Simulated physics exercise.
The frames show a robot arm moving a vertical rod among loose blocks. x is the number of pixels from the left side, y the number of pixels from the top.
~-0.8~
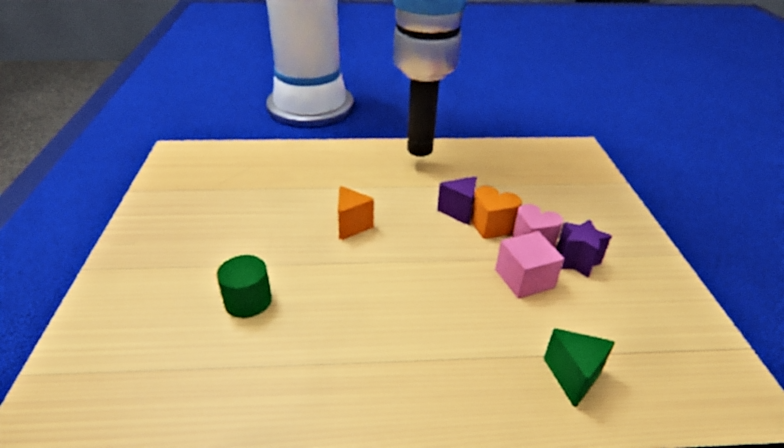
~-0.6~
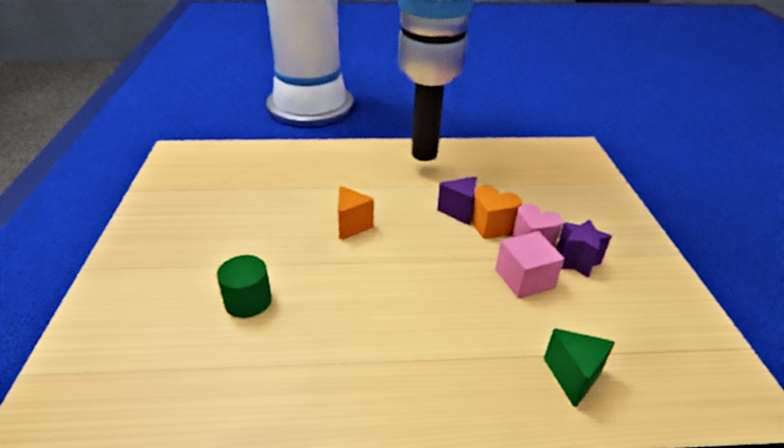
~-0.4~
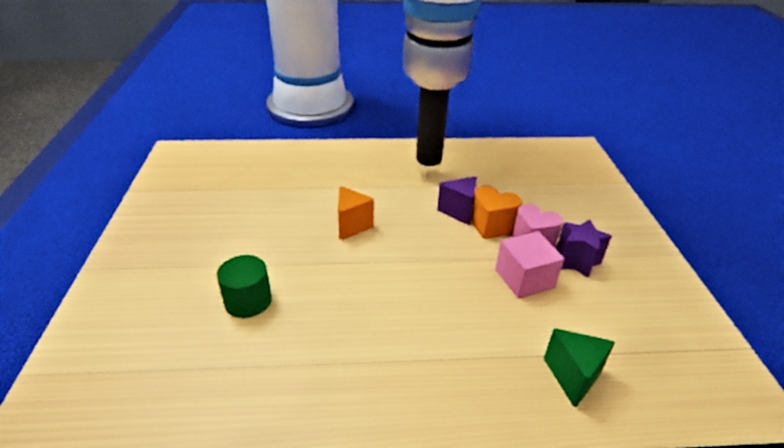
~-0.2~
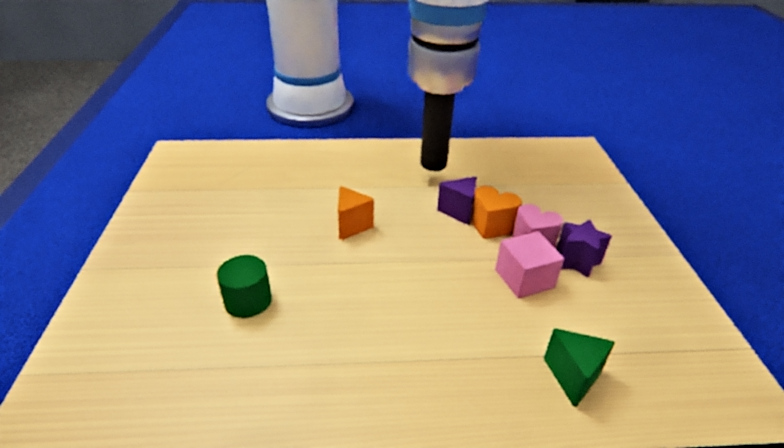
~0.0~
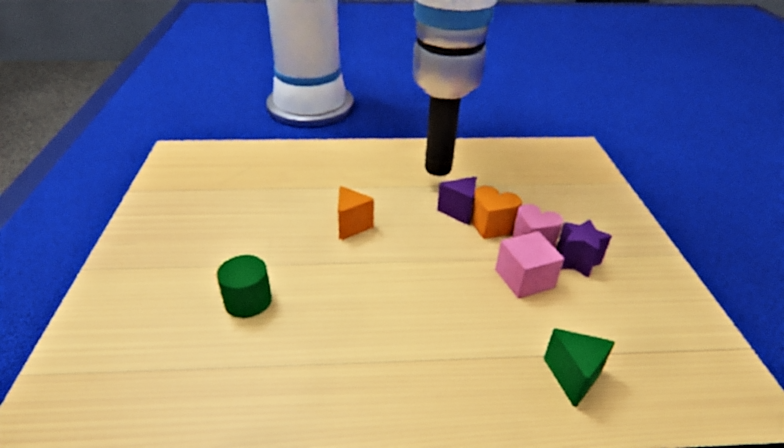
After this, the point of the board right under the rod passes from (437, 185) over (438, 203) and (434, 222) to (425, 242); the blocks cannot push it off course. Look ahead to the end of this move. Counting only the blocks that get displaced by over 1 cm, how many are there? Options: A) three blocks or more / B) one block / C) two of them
The one that fits is B, one block.
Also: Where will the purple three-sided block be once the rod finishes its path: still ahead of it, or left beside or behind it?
I believe the purple three-sided block loses its place ahead of the rod and slips off.
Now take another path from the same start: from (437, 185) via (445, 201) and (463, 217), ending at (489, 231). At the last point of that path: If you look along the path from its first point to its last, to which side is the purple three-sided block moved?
It goes toward the right-hand side.
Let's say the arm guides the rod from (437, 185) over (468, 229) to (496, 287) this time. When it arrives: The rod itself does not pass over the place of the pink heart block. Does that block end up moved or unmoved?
The pink heart block is moved.
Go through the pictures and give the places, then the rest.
In the first frame, lower end of the rod at (420, 151), tops of blocks, purple three-sided block at (463, 185), orange heart block at (497, 198).
In the second frame, rod at (424, 156), blocks as before.
In the third frame, rod at (429, 160), blocks as before.
In the fourth frame, rod at (434, 165), blocks as before.
In the fifth frame, rod at (438, 170), purple three-sided block at (463, 185), orange heart block at (497, 198).
What follows on the original path. One third of the way, rod at (439, 187); nothing pushed yet.
Two thirds of the way, rod at (435, 206); purple three-sided block at (463, 200), turned 55° anticlockwise.
At the end, rod at (427, 226); purple three-sided block at (463, 202), turned 60° anticlockwise; orange heart block not moved.
